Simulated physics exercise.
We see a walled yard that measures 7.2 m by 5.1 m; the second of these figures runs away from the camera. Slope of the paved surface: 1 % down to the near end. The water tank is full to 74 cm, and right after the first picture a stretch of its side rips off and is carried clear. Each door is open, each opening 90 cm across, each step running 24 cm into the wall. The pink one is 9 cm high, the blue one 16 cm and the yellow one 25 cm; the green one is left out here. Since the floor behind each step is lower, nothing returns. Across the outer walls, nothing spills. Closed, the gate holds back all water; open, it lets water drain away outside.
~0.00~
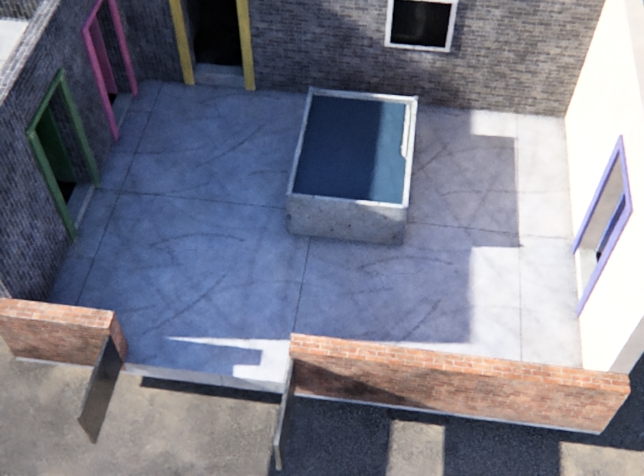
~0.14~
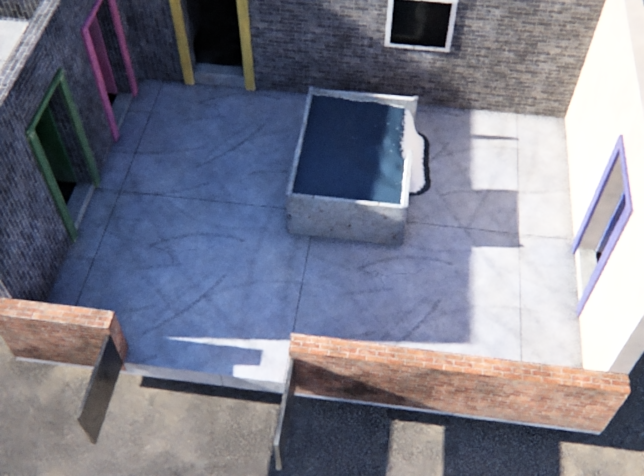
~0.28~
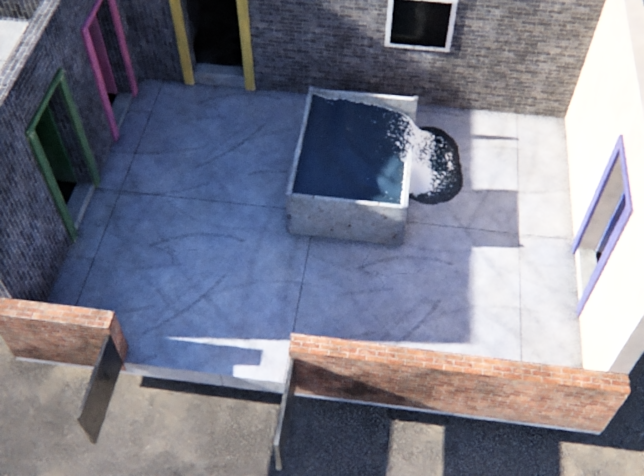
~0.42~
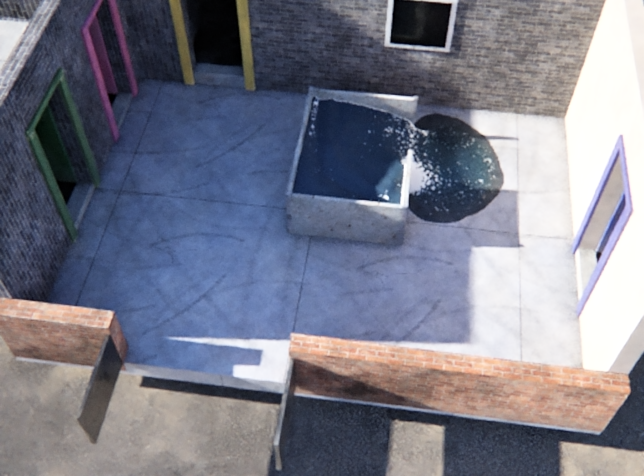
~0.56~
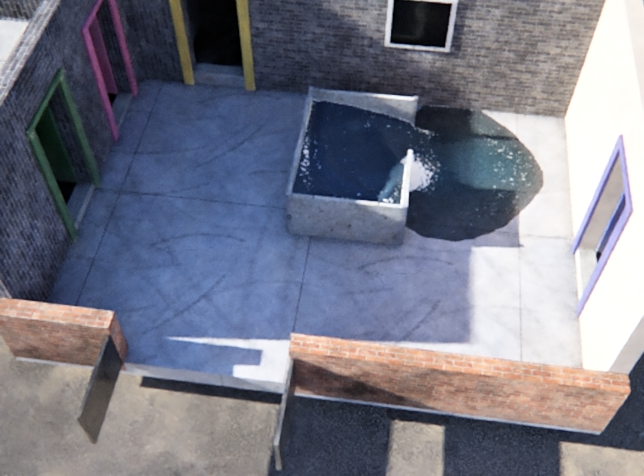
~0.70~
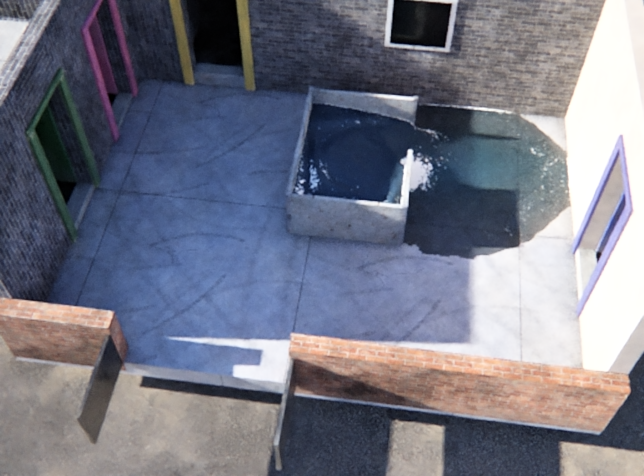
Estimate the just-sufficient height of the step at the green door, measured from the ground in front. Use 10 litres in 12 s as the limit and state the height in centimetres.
I would say 8.5 cm.
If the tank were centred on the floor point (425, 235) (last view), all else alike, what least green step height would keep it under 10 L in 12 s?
A height near 9.5 cm.
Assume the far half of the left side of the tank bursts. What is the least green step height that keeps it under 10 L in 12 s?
At least roughly 14.5 centimetres tall.
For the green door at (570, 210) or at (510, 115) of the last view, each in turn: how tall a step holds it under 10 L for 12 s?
In turn: Roughly 30 cm, roughly 30 cm.
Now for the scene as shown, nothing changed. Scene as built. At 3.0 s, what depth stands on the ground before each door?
Lab note, cm: Green 0; pink 0; blue 15; yellow 0.
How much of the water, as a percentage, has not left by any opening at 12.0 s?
Roughly 92 in a hundred.
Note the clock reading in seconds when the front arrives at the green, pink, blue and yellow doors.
So green sees it at 6.5 s, pink at 6.0 s, blue at 1.1 s and yellow at 5.0 s.
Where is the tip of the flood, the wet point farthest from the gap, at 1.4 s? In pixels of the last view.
Near (567, 304).
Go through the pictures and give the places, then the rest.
Still water, 74 cm deep, in the water tank at (355, 148); the green door at (68, 165) is dry, in the first picture.
The front is at (425, 186), 0.3 m from the gap at (408, 152); 0.3 m2 of floor is wet, 74 cm left at the back, in the second picture.
The front is at (457, 183), 0.8 m from the gap at (407, 152); 1.0 m2 of floor is wet, 74 cm left at the back, in the third picture.
The front is at (496, 184), 1.4 m from the gap at (407, 153); 2.3 m2 of floor is wet, 69 cm left at the back, in the fourth picture.
Water pours out at (407, 153) and has run 2.0 m, to (536, 186); about 6 cm deep outside, 62 cm at the back, in the fifth picture.
The front is at (569, 198), 2.5 m from the gap at (407, 153); 5.7 m2 of floor is wet, 63 cm left at the back; 4.8 m in a straight line remain to the green door at (68, 165), in the sixth picture.
After 1.4 s water covers 20 % of the floor, deepest (55 cm) near (556, 119); it has not reached the green door.
After 3.0 s water covers 30 % of the floor, deepest (28 cm) near (489, 161); it has not reached the green door.
After 12.0 s water covers 95 % of the floor, deepest (12 cm) near (48, 336); 9 cm at the green door, 0 litres in over its 14 cm step.
At the green door as built, the water arrived by 6.4 s and peaked near 11 cm at 8.4 s.
With a step of 7.5 cm, 19 litres would have come in within the 12 s; with 10.5 cm, 0 litres. So under 10 litres takes about 8.5 cm.
